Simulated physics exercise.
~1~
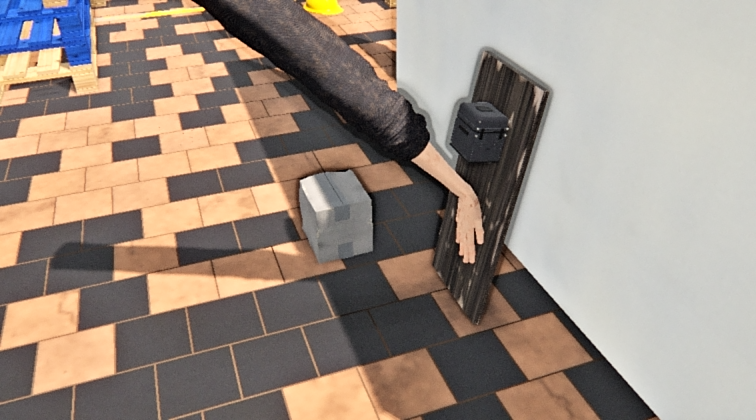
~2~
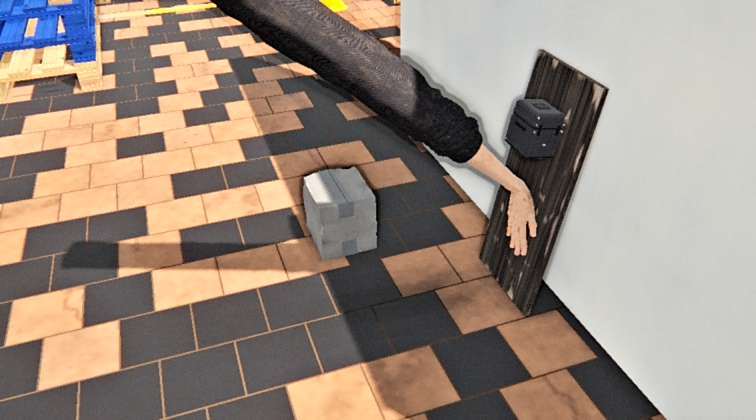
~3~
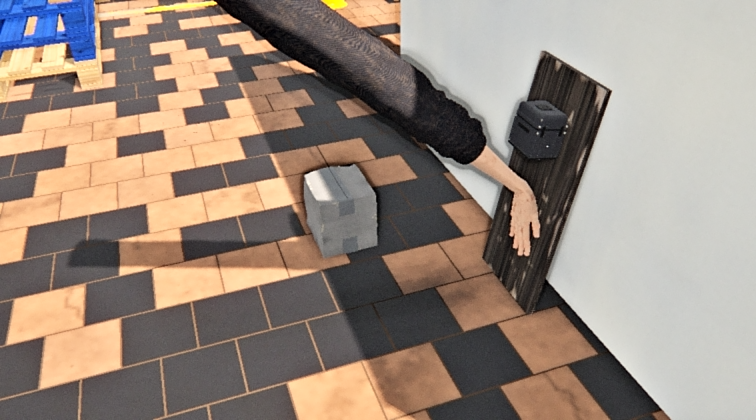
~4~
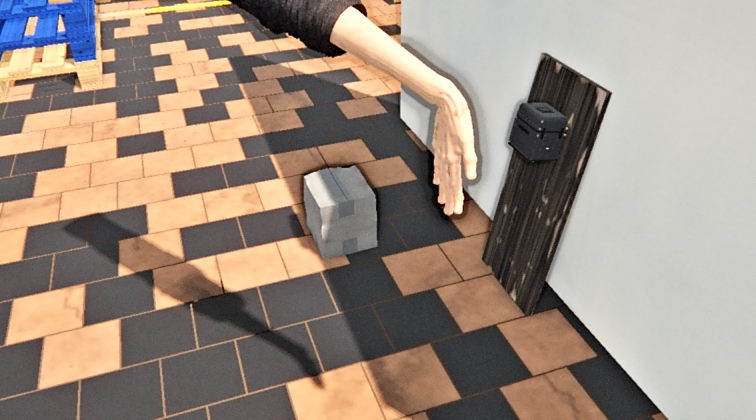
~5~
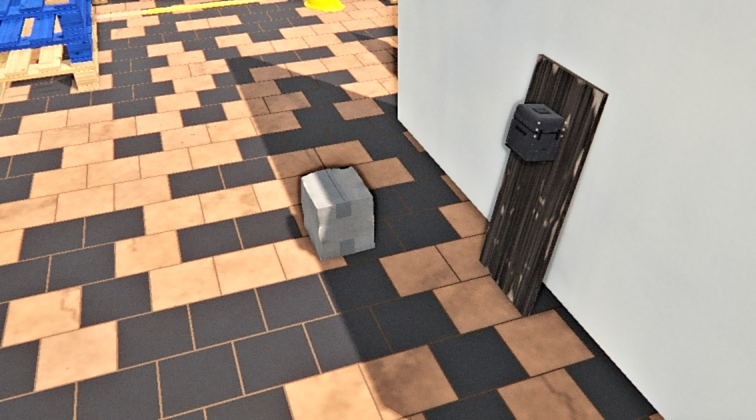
A hand leans a black board against a wall, lets go, and it stays up.
